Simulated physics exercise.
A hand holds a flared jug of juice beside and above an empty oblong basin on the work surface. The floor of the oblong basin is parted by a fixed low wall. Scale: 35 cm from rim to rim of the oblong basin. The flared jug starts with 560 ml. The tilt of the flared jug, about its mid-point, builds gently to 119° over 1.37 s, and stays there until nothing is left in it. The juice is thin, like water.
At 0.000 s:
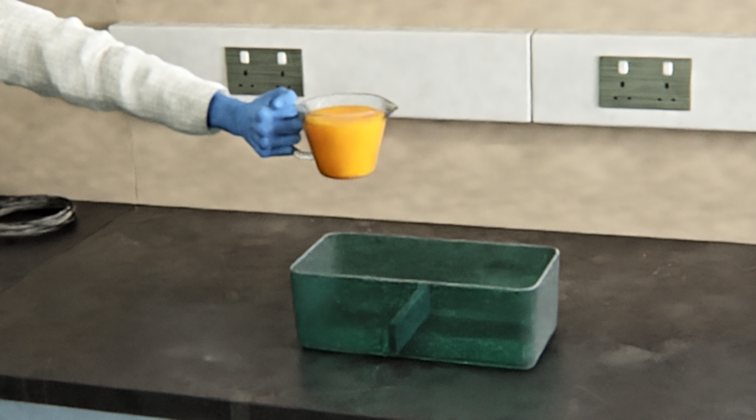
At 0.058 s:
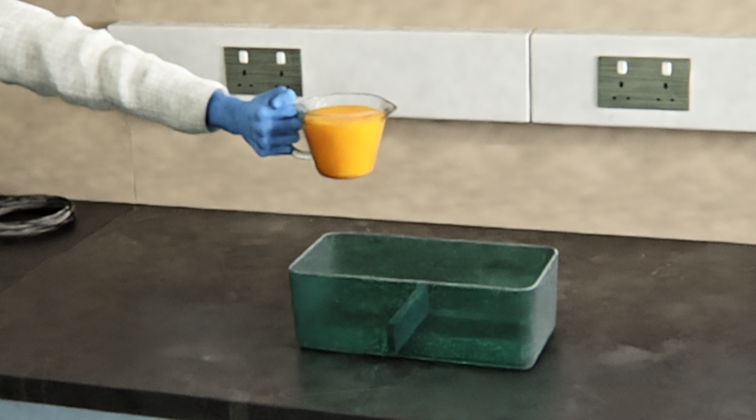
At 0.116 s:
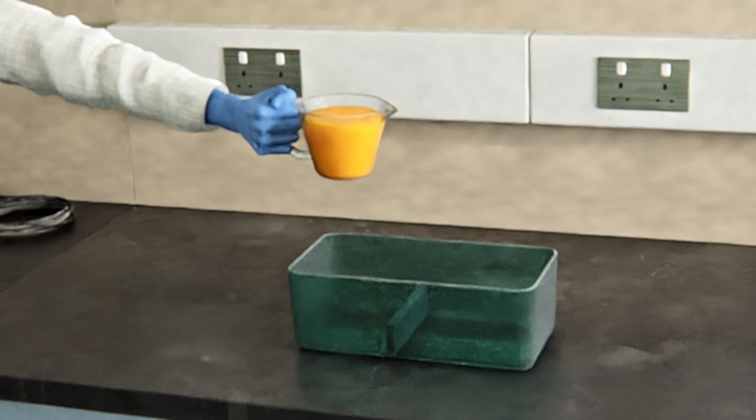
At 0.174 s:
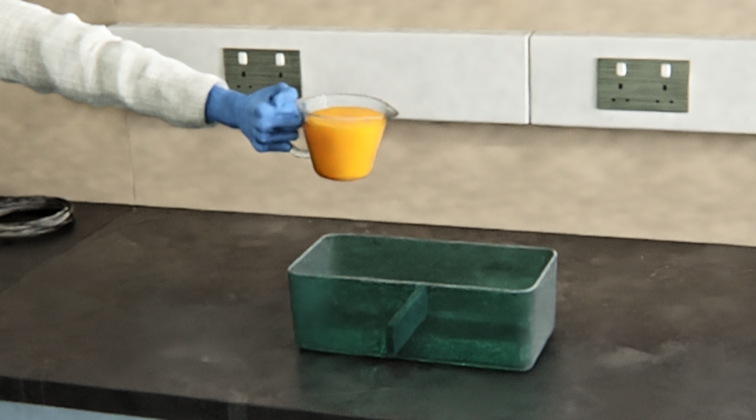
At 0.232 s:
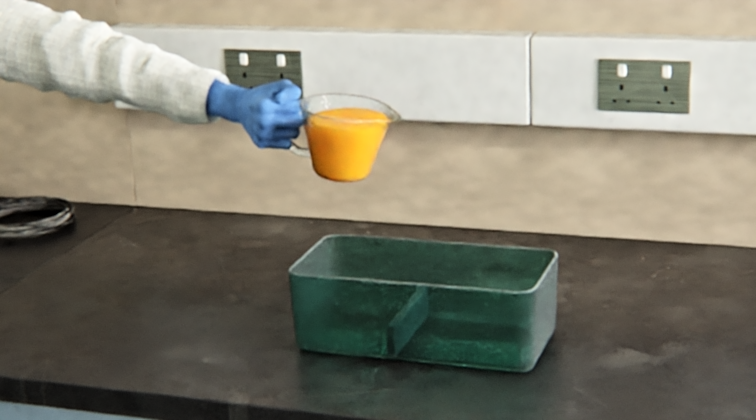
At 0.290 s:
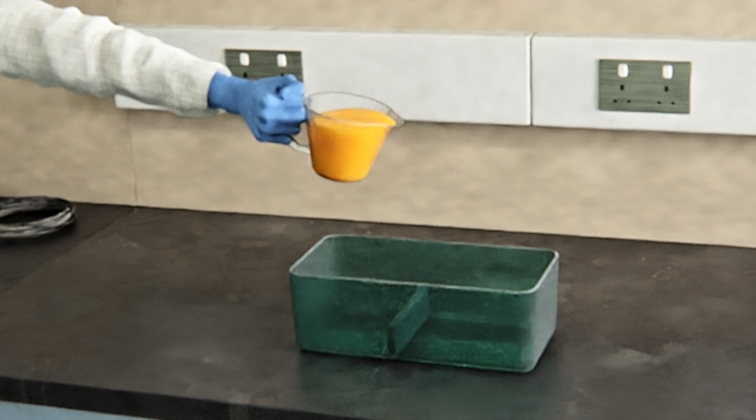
A blue-gloved hand in a cream sleeve reaches in from the left above a dark worktop, seen from slightly above by a still camera. It holds a clear flared jug of orange juice over an empty, green, see-through oblong basin with a low divider, with cable at left and two sockets behind. The hand slowly tilts the jug rightward, gently at first, then further.
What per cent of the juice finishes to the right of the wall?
The far part has some 91 per cent.
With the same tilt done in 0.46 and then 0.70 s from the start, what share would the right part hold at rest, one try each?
First 65, then 80 per cent.
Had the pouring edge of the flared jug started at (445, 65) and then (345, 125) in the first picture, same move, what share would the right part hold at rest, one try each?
First 90, then 10 per cent.
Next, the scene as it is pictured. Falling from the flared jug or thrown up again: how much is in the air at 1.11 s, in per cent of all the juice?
Some 6 per cent.
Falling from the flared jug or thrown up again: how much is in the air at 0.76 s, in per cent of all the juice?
Near 28 in a hundred.
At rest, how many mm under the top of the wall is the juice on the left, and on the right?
Left about 44 mm, right about 28 mm.
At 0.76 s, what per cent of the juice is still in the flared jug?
Some 52 per cent.
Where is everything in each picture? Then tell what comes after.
In the first frame, it leans 0°; its right rim is at (398, 108); the juice meets the walls at (307, 113) and (385, 116); the oblong basin's rim runs from (309, 252) to (548, 270); the wall's top is at (410, 304).
In the second frame, it leans 1°; its right rim is at (397, 109); the juice meets the walls at (307, 113) and (384, 116).
In the third frame, it leans 2°; its right rim is at (397, 111); the juice meets the walls at (306, 113) and (384, 117).
In the fourth frame, it leans 5°; its right rim is at (398, 114); the juice meets the walls at (308, 114) and (386, 119).
In the fifth frame, it leans 8°; its right rim is at (401, 119); the juice meets the walls at (310, 115) and (390, 121).
In the sixth frame, it leans 13°; its right rim is at (403, 124); the juice meets the walls at (313, 116) and (395, 121).
Then, 0.76 s in, the tilt is 70° and 52 per cent is still to pour, 0 is left of the wall and 19 right of it.
Then, 1.11 s in, the tilt is 109° and 2 per cent is still to pour, 3 is left of the wall and 88 right of it.
Then, 1.48 s in, the tilt is 119° and 0 per cent is still to pour, 7 is left of the wall and 91 right of it.
Then, 1.87 s in, the tilt is 119° and 0 per cent is still to pour, 7 is left of the wall and 91 right of it.
Finally, 7 per cent lies left of the wall, 91 right of it and 2 outside.
